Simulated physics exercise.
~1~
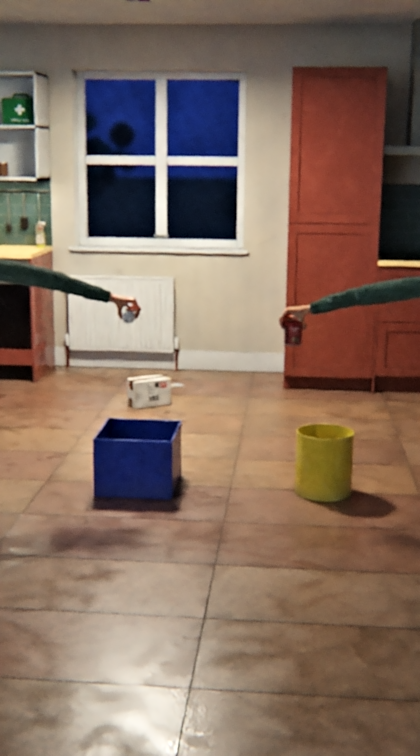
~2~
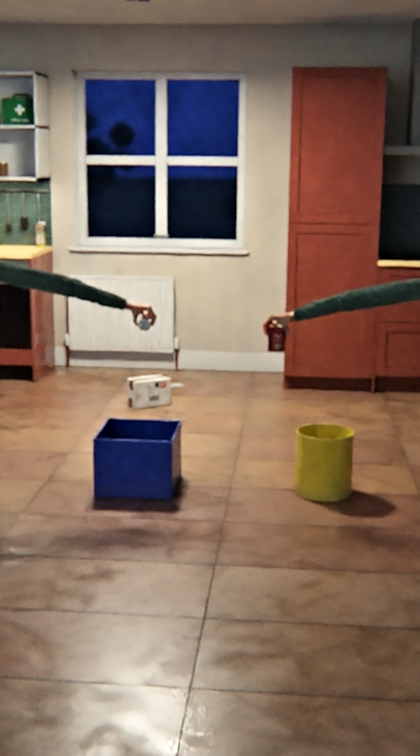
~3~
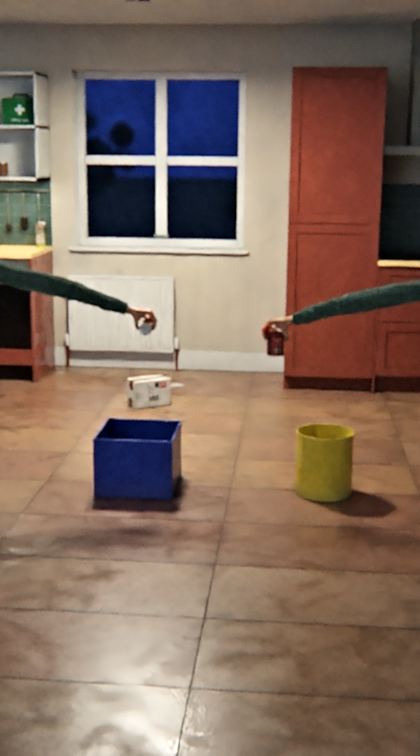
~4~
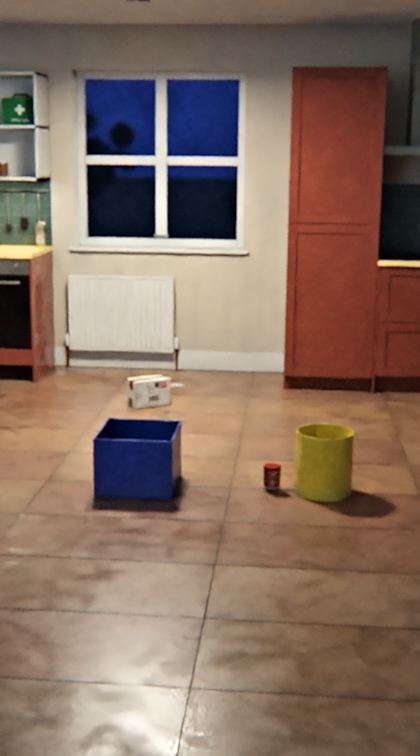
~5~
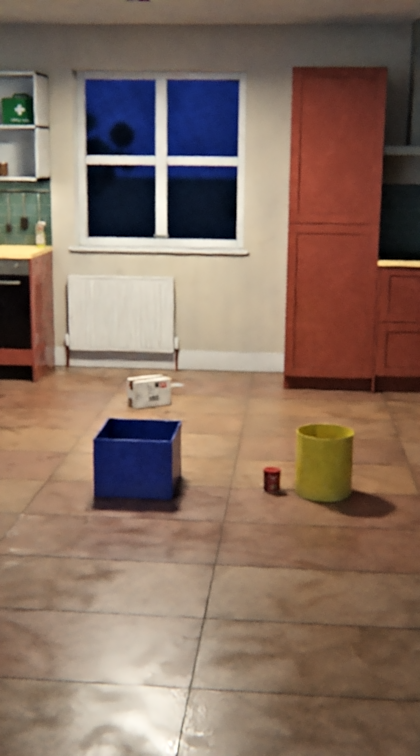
A white onion and a red tin hang from two hands reaching in from opposite sides of a kitchen, above a blue crate on the left and a yellow bucket on the right. The left hand carries the onion a little to the right, while the other moves the upright tin leftward, past the bucket's edge. Both hands then let go and withdraw from view. The onion drops into the crate and is hidden inside, but the tin misses the bucket and ends standing upright on the tiled floor just to its left.
